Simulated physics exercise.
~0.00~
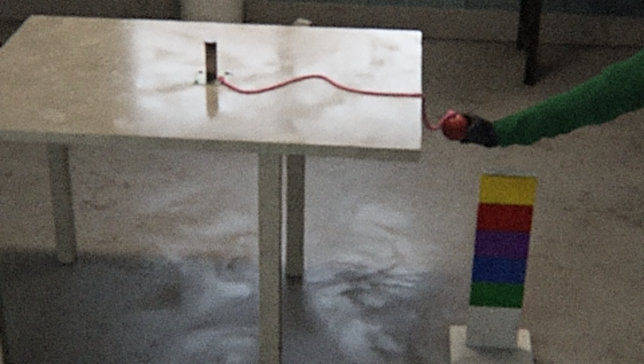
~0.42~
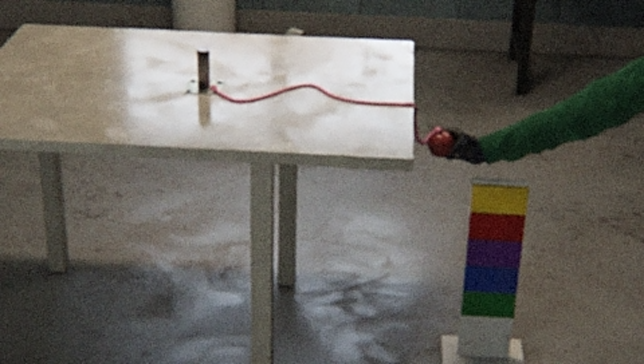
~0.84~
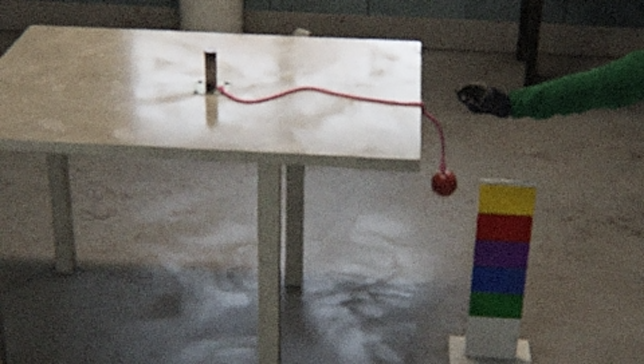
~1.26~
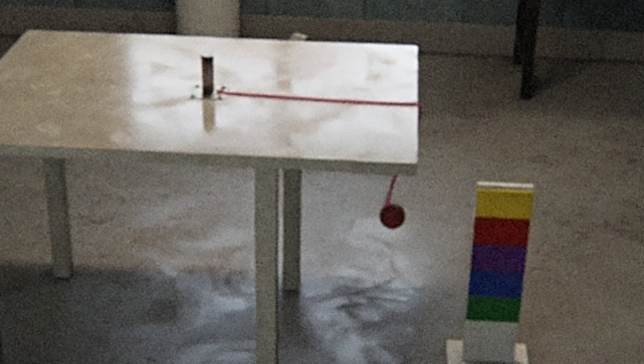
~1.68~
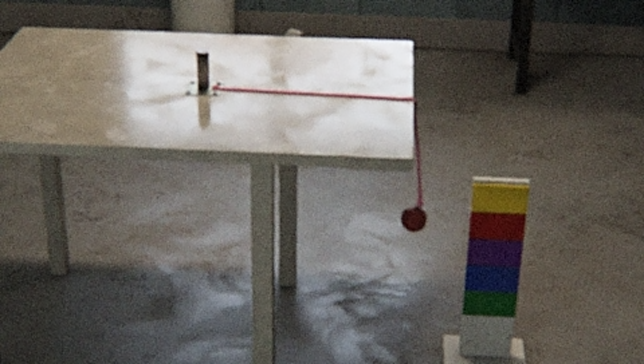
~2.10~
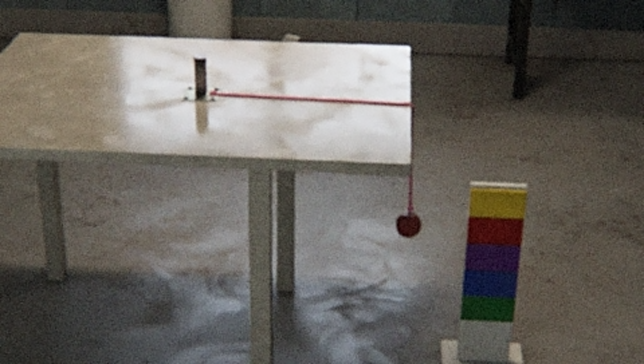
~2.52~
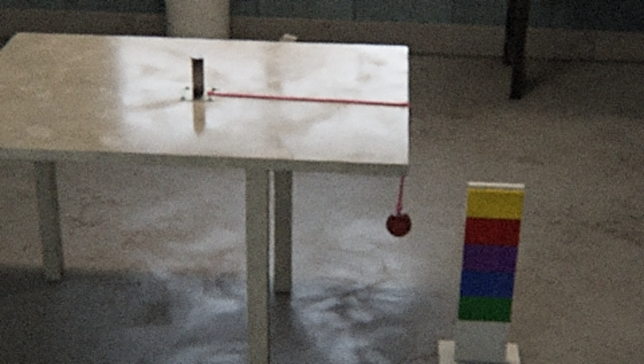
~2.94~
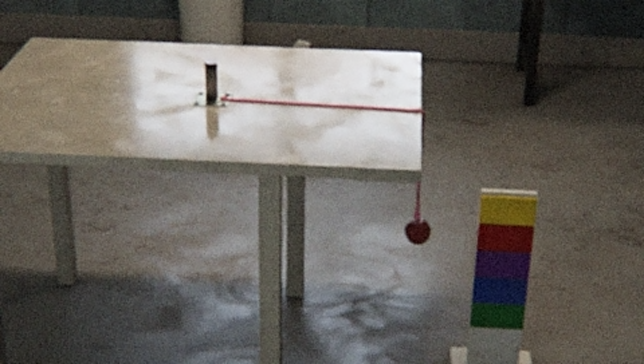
A red ball-like object on a red cord was held just past the table's edge by a green-sleeved arm, then let go; it dropped a little, swung in under the edge and back, and ended up hanging level with the red band of the striped board.
